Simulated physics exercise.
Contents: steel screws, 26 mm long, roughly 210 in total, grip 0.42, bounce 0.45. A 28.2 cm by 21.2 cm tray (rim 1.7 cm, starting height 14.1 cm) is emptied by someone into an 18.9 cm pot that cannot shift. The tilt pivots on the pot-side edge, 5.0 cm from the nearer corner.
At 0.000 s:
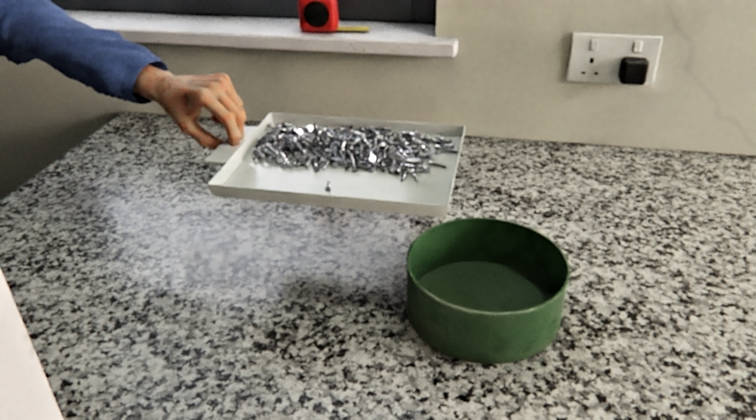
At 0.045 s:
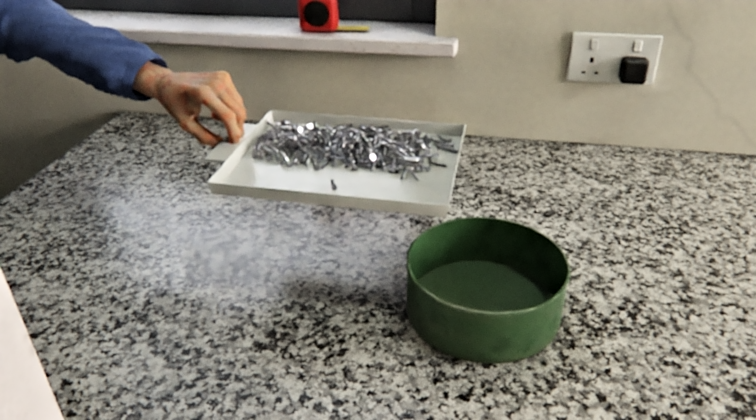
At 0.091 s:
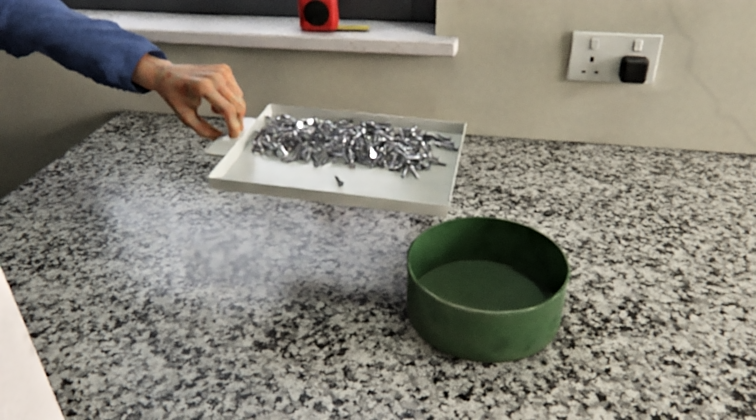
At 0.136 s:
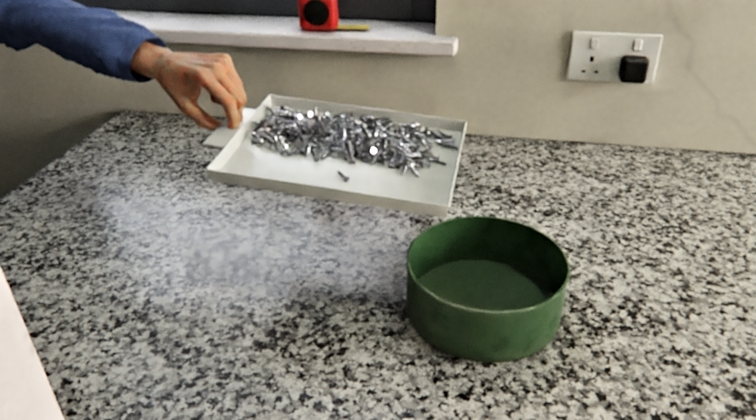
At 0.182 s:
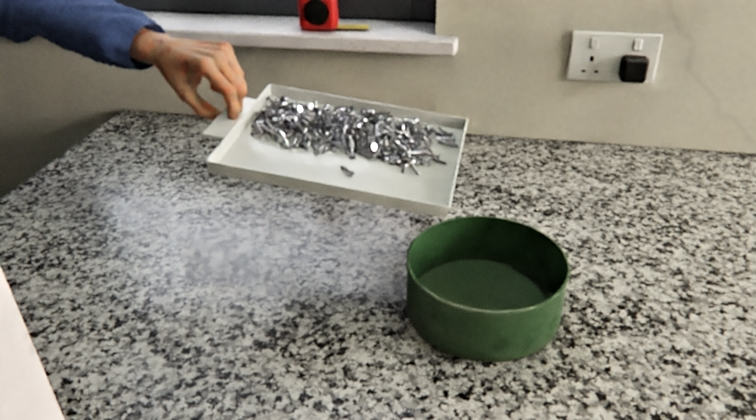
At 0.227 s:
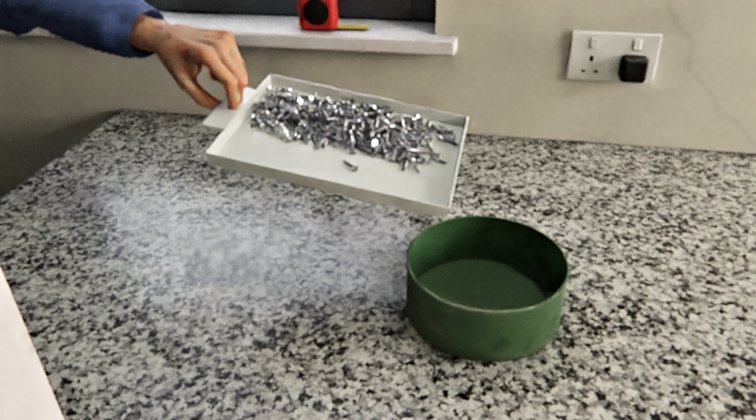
The clip opens on a speckled countertop where a hand in a blue sleeve grips the left end of a pale tray of steel screws, beside an empty green pot. The hand gradually raises that end, slanting the tray down toward the right, while one stray screw slides slightly rightward.
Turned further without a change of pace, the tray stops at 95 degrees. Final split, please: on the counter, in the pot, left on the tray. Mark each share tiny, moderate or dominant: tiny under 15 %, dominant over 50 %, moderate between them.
Counter: Tiny, pot: Dominant, tray: Tiny.
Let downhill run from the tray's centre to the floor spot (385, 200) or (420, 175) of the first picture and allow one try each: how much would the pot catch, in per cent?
Roughly 90 % for the first direction, roughly 45 % for the second.
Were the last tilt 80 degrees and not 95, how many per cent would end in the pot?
Estimated share: About 90 %.
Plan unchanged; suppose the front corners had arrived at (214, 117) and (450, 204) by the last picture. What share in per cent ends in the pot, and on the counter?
Split: Pot = 40, counter = 60.
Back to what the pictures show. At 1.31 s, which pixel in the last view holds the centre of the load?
At that moment the load's centre is around (473, 289).
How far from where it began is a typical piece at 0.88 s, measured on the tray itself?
About 15 cm.
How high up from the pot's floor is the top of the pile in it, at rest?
My guess is around 2.5 centimetres.
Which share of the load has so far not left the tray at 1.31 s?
Around 35 percent.
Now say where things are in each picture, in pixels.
The first frame shows tray tilt 0 degrees, front corners at (211, 183) and (446, 204); middle of the pieces at (343, 146); pot at (487, 260).
The second frame shows tray tilt 1 degrees, front corners at (211, 181) and (446, 204); middle of the pieces at (343, 145).
The third frame shows tray tilt 2 degrees, front corners at (210, 176) and (447, 204); middle of the pieces at (343, 141).
The fourth frame shows tray tilt 5 degrees, front corners at (210, 168) and (447, 204), lowest corner right front; middle of the pieces at (343, 136).
The fifth frame shows tray tilt 7 degrees, front corners at (209, 160) and (448, 205), lowest corner right front; middle of the pieces at (344, 130).
The sixth frame shows tray tilt 10 degrees, front corners at (209, 151) and (448, 206), lowest corner right front; middle of the pieces at (344, 124); pot at (487, 258). Its pace works out near 60 degrees a second.
Then, at 0.88 s, tilt 50 degrees; the tray holds 100 %, the pot 0 %.
After 1.31 s, tilt 77 degrees; the tray holds 35 %, the pot 60 %.
After 1.82 s, tilt 95 degrees; the tray holds 0 %, the pot 95 %.
In the end, at 2.4 s, counter 5 %, pot 95 %, tray 0 %.
